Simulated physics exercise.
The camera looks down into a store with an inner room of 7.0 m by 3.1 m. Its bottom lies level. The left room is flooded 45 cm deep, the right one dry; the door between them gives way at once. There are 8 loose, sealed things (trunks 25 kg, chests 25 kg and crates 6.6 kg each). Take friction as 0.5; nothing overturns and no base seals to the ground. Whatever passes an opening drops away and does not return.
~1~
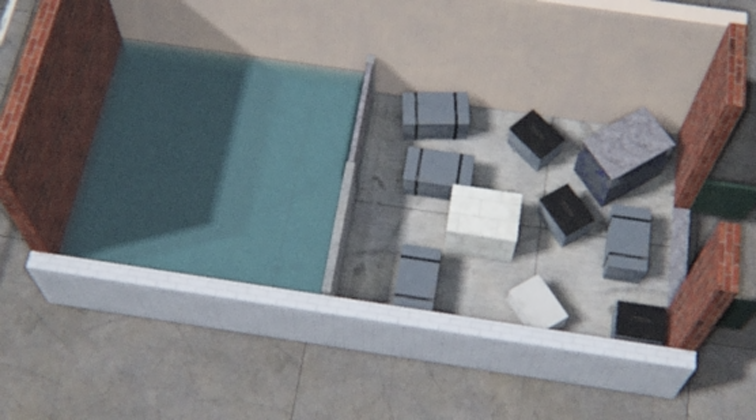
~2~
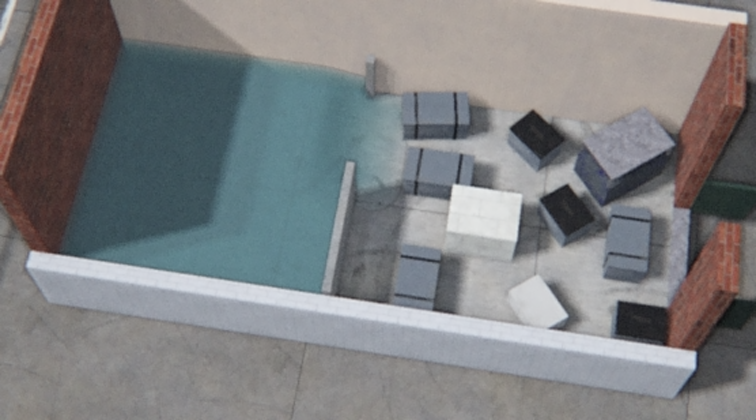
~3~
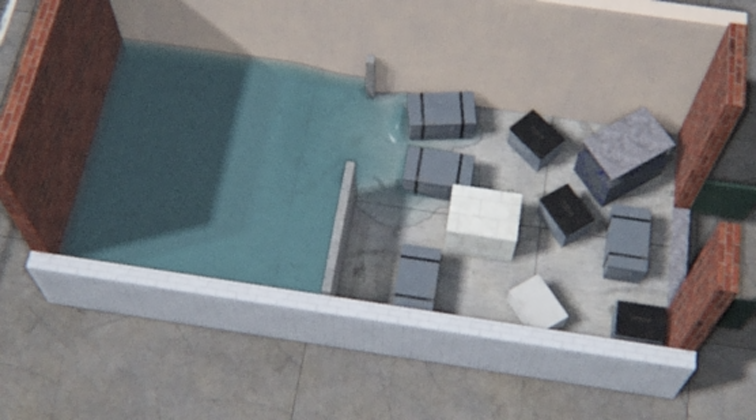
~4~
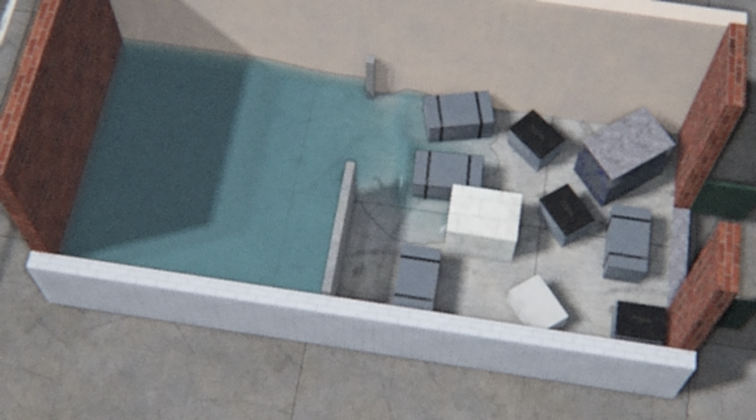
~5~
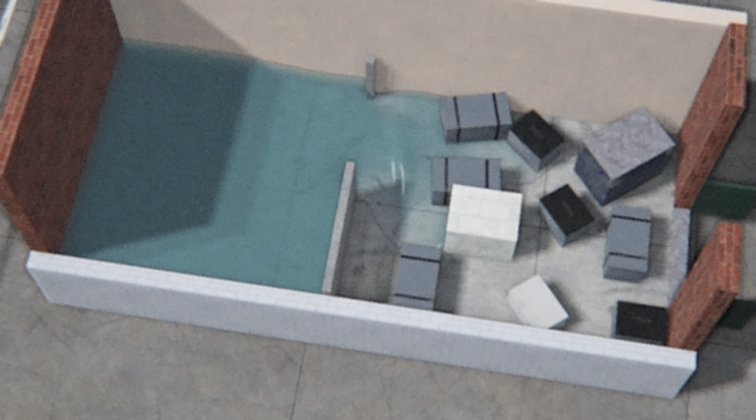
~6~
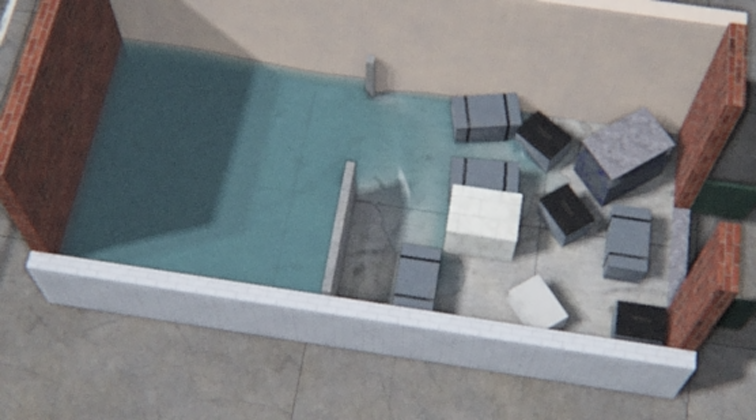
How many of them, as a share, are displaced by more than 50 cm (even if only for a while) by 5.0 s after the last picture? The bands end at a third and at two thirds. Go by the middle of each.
That comes to at least two thirds.
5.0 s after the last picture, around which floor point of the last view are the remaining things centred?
Around (465, 277).
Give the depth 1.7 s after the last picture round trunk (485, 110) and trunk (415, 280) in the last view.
Roughly 28 and 1 cm.
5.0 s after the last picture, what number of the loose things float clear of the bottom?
At that moment 6.
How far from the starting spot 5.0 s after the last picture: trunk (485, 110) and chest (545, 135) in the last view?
In that order: 250 cm, 140 cm.
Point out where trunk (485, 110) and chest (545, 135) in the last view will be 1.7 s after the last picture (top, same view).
Around (543, 154) and (585, 120).
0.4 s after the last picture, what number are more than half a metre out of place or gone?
By then 2.
Then, 0.4 s after the last picture 2 of 8 are over 50 cm from their spots; 1 afloat.
Then, 1.7 s after the last picture 5 of 8 are over 50 cm from their spots; 4 afloat.
Then, 3.2 s after the last picture 5 of 8 are over 50 cm from their spots; 7 afloat.
Then, 5.0 s after the last picture 8 of 8 are over 50 cm from their spots, and 8 have been at some point; 6 afloat.
